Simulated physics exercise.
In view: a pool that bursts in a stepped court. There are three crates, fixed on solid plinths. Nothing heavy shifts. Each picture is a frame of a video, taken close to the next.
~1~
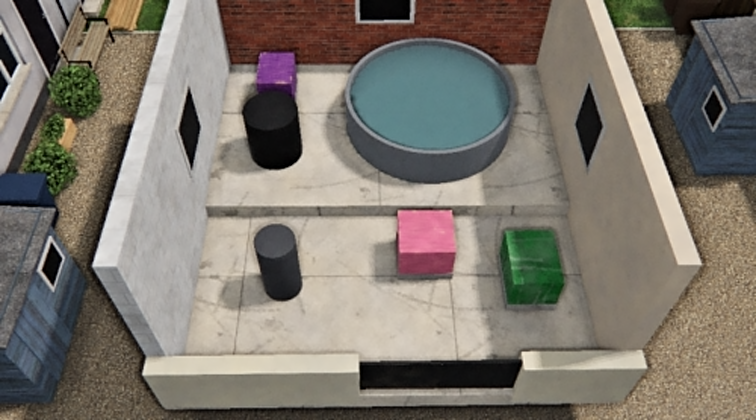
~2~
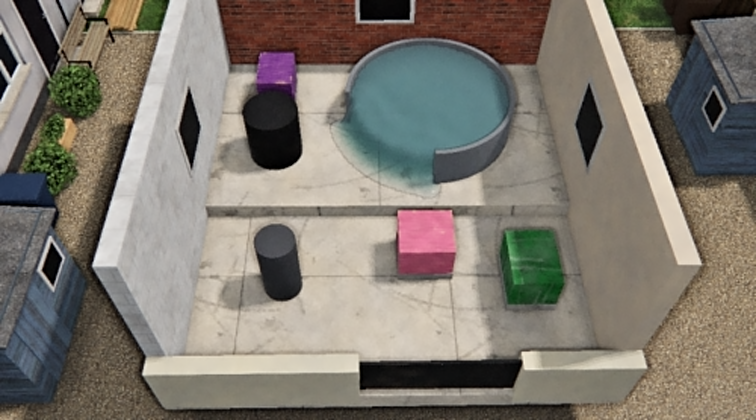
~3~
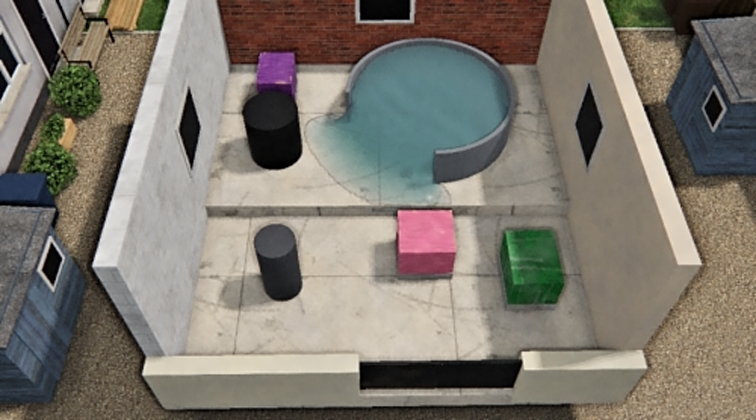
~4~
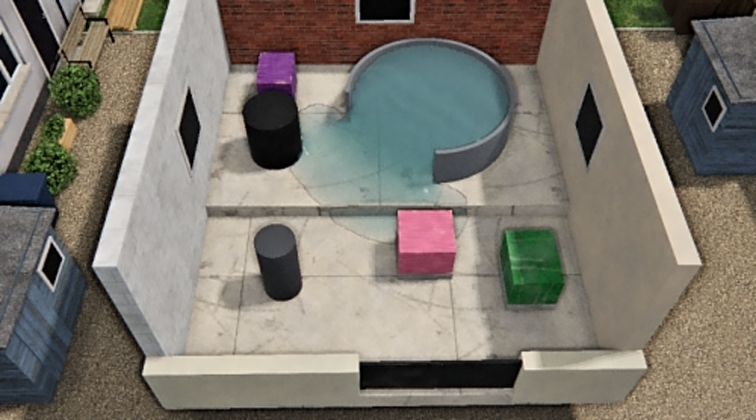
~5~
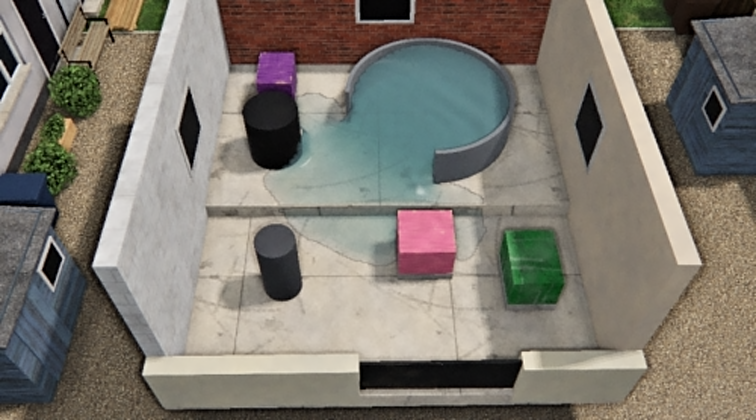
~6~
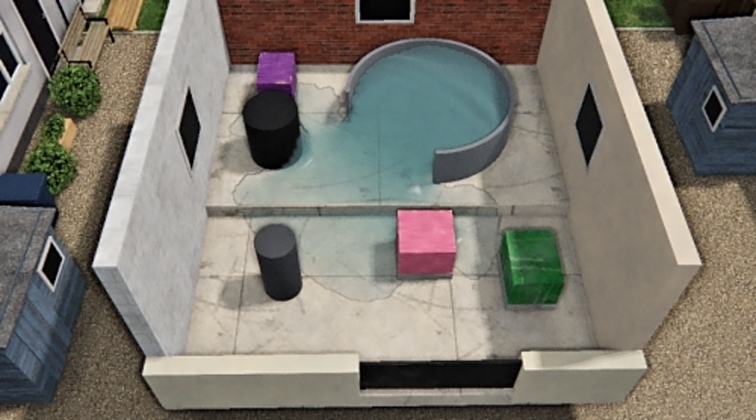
A round grey pool bursts open at its front left in a walled, stepped court with a brick back wall, seen from above by a still camera. Black and dark grey cylinders stand left, a purple crate behind them, with pink and green crates on the lower level. Blue-green water spreads across the upper paving, reaches the black cylinder, and runs over the step around the unmoving pink crate.
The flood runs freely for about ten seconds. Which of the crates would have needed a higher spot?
Green crate: Yes, it gets wet. Pink crate: Yes, it gets wet. Purple crate: Yes, it gets wet.
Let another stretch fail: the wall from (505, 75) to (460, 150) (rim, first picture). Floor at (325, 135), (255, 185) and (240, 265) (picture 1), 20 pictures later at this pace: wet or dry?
In the order given, the spots are not soaked, not soaked and not soaked.
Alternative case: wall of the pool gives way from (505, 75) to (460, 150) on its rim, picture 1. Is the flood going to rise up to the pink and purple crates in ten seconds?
In that case the pink crate is flooded and the purple crate is never flooded.
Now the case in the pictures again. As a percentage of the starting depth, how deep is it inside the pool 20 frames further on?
Roughly 30 %.
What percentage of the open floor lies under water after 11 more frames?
About 60 per cent.
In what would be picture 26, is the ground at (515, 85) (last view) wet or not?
I'd expect that place to be clear.
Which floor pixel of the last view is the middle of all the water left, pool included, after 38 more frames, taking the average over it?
Centre of the water: Near (389, 239).
A moment on, water covers 45 % of the floor; the green crate water round its plinth, the pink crate water round its plinth, the purple crate water round its plinth.
Next, water covers 60 % of the floor; the green crate water round its plinth, the pink crate water round its plinth, the purple crate water round its plinth.
Then, water covers 80 % of the floor; the green crate water round its plinth, the pink crate water round its plinth, the purple crate water round its plinth.
Later, water covers 90 % of the floor; the green crate water round its plinth, the pink crate water round its plinth, the purple crate water round its plinth.
In the end, water covers 95 % of the floor; the green crate was topped, the pink crate was topped, the purple crate was topped.
